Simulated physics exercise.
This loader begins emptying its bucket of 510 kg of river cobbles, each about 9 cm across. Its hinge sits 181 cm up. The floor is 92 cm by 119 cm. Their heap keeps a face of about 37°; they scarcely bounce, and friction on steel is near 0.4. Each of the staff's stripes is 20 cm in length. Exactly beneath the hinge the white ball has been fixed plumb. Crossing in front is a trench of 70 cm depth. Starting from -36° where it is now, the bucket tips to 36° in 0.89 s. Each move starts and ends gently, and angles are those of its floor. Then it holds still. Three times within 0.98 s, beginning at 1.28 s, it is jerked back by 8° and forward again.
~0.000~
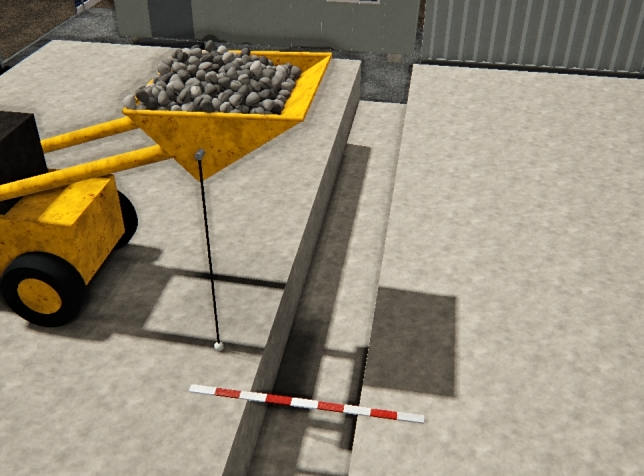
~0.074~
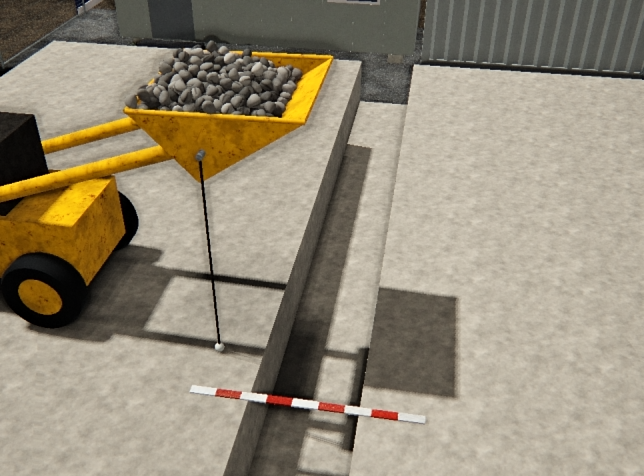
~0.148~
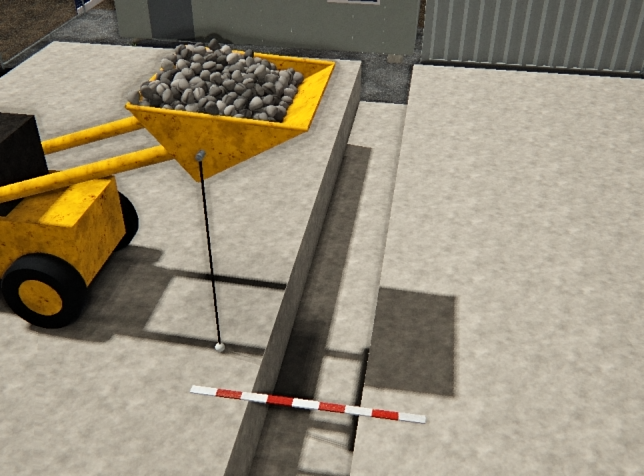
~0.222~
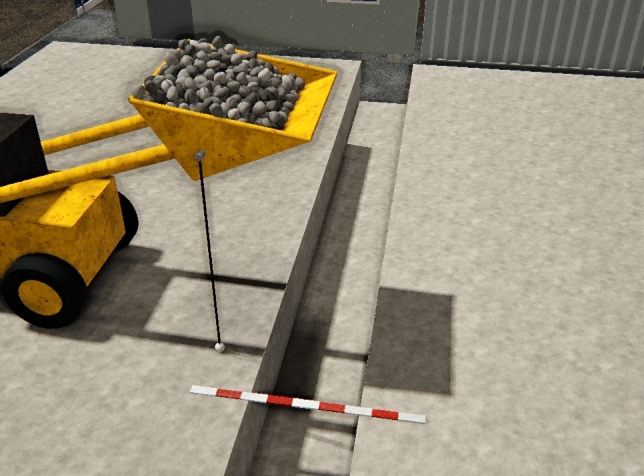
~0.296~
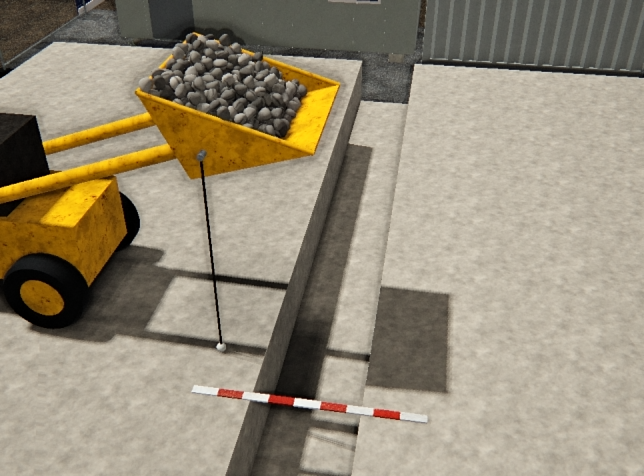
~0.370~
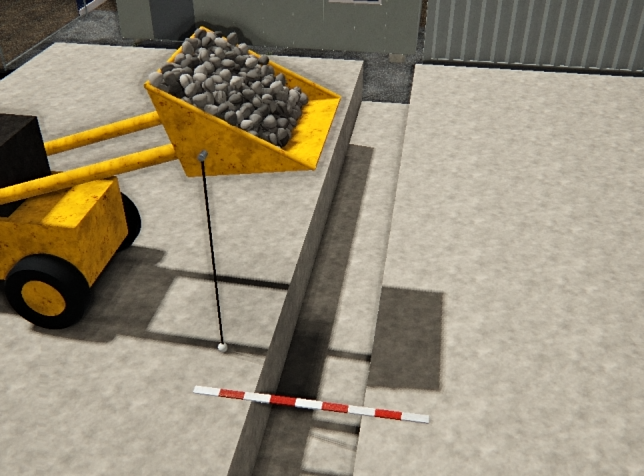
The video shows a yellow loader on pale paving holding up a bucket of grey rounded stones beside a narrow trench, with a red-and-white striped staff across it, as the bucket gradually tilts its front edge downward to the right.
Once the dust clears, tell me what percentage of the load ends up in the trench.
I would put it at 50 %.
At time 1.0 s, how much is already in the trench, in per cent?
Close to 30 per cent has got there by then.
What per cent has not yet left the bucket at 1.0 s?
About 70 per cent.
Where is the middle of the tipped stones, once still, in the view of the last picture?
Centre estimate: Around (370, 359).
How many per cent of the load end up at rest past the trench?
Something like 50 in a hundred.
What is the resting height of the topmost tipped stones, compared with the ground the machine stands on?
Around 20 cm above it, I'd say.
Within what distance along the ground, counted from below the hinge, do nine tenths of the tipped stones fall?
About 210 cm.
After 0.7 s the floor is at 25°; 100 % in the bucket; the foremost stones are at (300, 159).
After 1.0 s the floor is at 36°; 72 % in the bucket, 28 % in the trench; the foremost stones are at (343, 251).
After 2.7 s the floor is at 36°; 0 % in the bucket, 52 % in the trench, 48 % past the trench; the foremost stones are at (635, 339).
After 5.4 s the floor is at 36°; 0 % in the bucket, 52 % in the trench, 48 % past the trench; the foremost stones are past the picture's edge.
